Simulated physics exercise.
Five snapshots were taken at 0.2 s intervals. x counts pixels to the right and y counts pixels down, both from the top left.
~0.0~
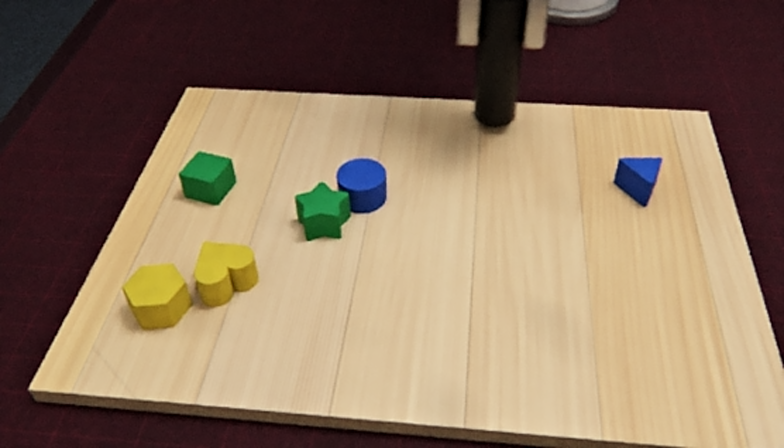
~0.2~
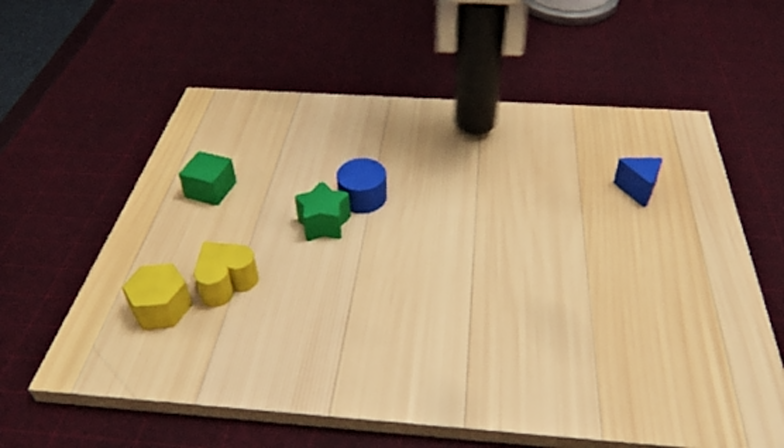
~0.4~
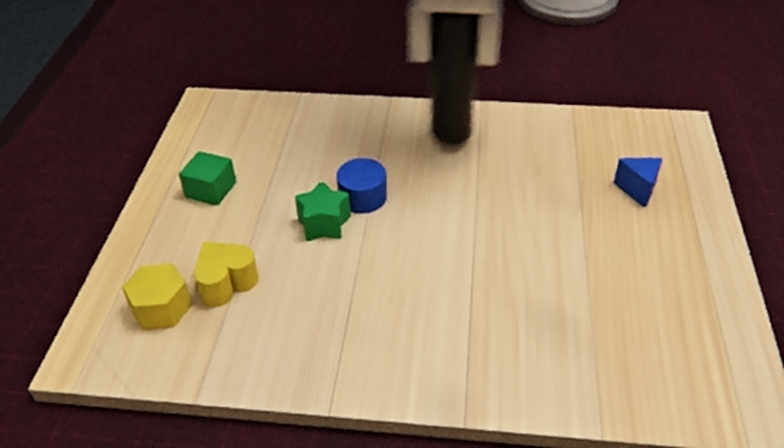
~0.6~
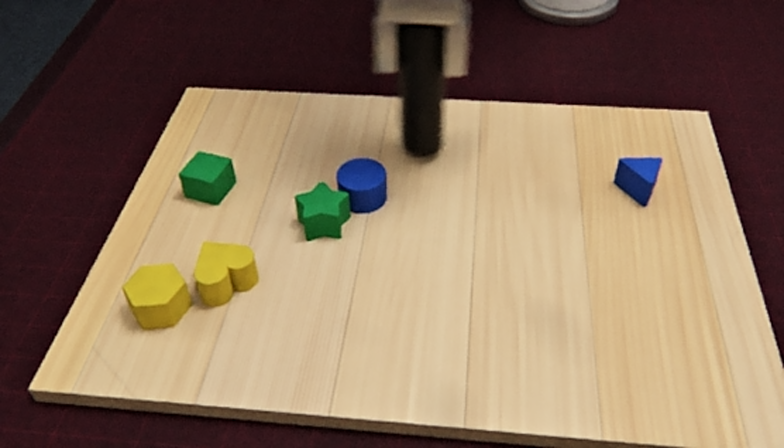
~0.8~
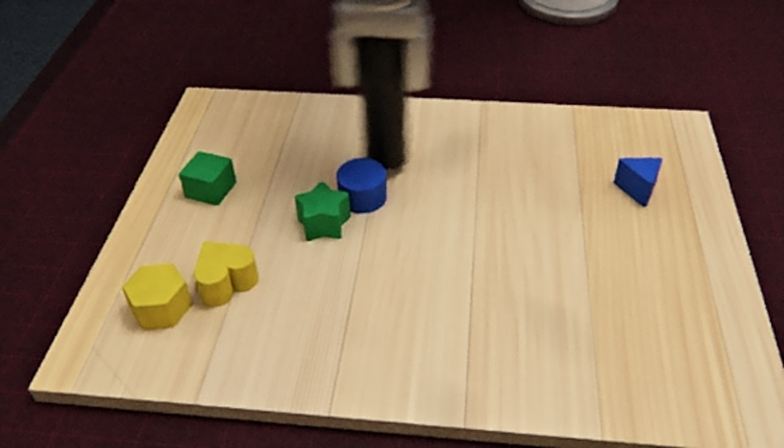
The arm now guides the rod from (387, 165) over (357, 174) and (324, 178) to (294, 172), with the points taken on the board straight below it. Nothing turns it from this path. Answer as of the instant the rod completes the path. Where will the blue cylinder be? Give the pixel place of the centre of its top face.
At roughly (346, 185).
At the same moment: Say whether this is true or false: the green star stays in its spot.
That claim is false.
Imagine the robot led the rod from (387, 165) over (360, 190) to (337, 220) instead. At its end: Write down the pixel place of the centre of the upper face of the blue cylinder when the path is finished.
The answer is (327, 232).
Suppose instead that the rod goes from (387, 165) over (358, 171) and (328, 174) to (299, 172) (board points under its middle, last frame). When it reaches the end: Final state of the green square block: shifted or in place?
It stays put.
The first path, step by step. Halfway along, rod (338, 169); green star (314, 210); blue cylinder (346, 185).
At the end, rod (292, 164); green square block still; green star (314, 210); blue cylinder (346, 185).
